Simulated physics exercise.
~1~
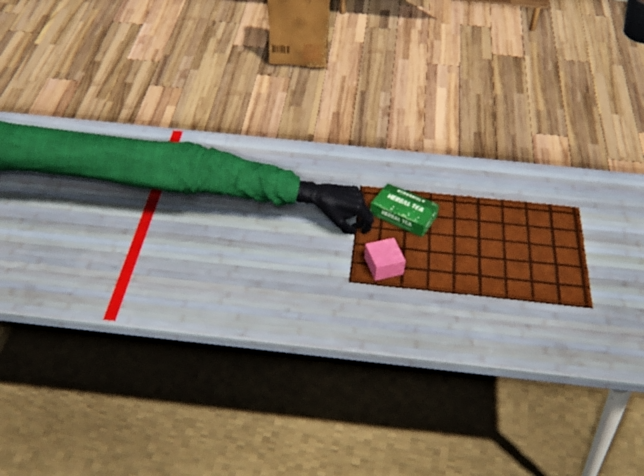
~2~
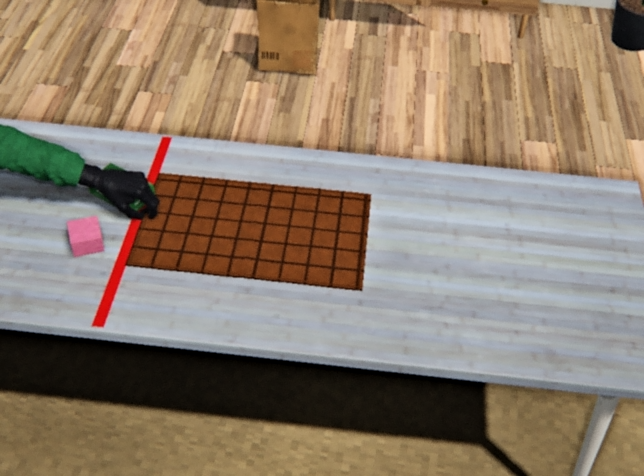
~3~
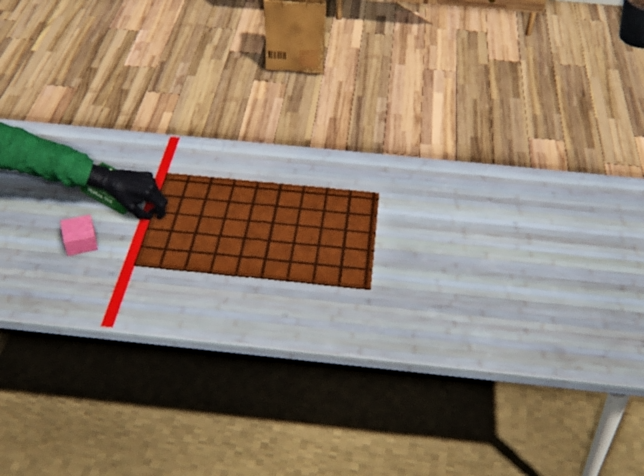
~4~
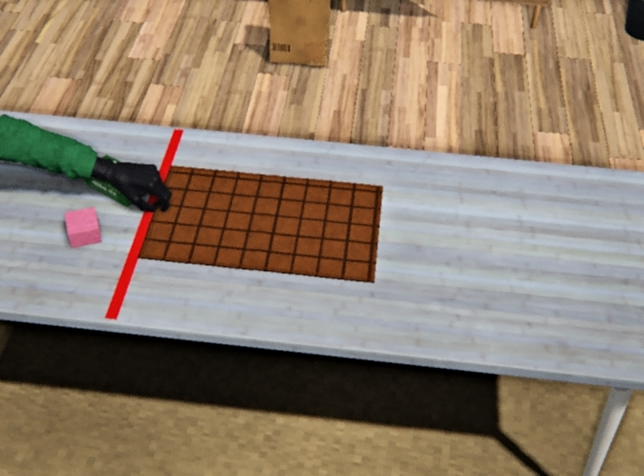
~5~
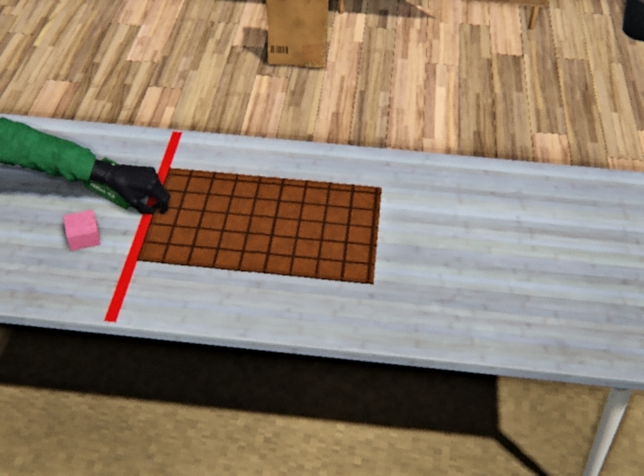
A gloved hand pulls a brown mat left to red tape, and a pink block slides off.
